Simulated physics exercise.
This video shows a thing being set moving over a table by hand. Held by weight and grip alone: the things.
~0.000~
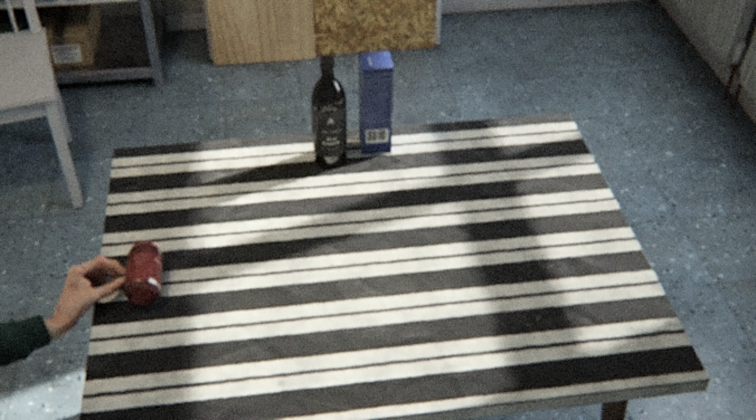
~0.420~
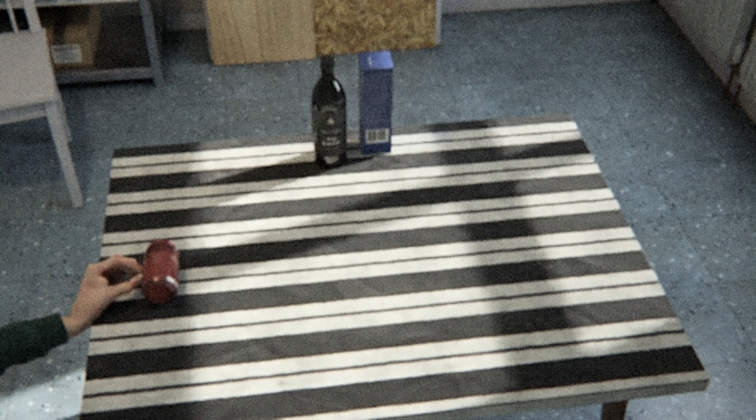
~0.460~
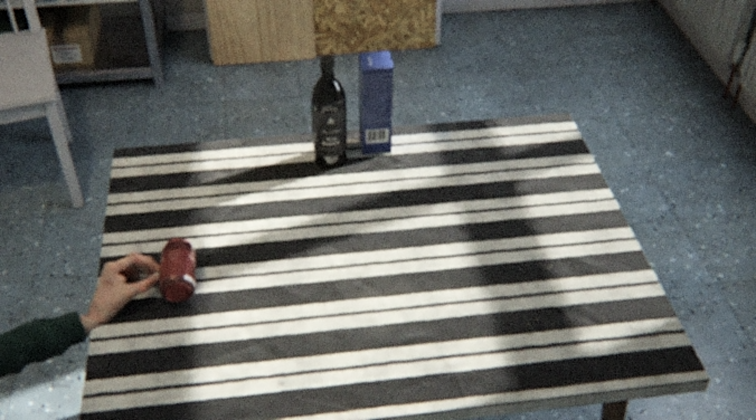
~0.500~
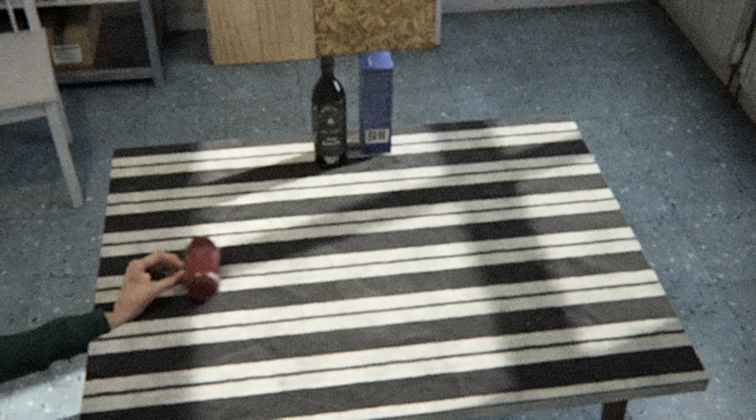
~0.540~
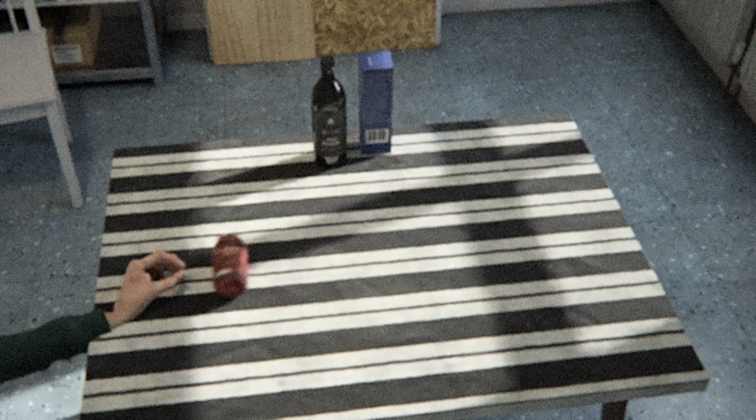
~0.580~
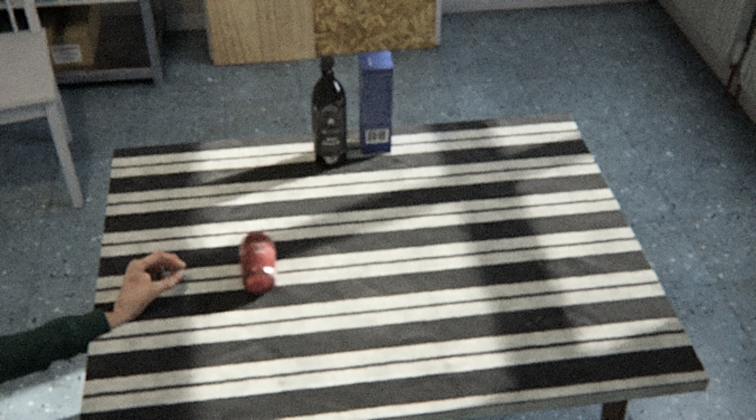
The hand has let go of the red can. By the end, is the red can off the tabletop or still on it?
I predict it will be down off the table.
After 0.98 s, red can rolled well along near (507, 239).
After 1.38 s, red can now off the table.
By the end (1.8 s), off the table, red can.
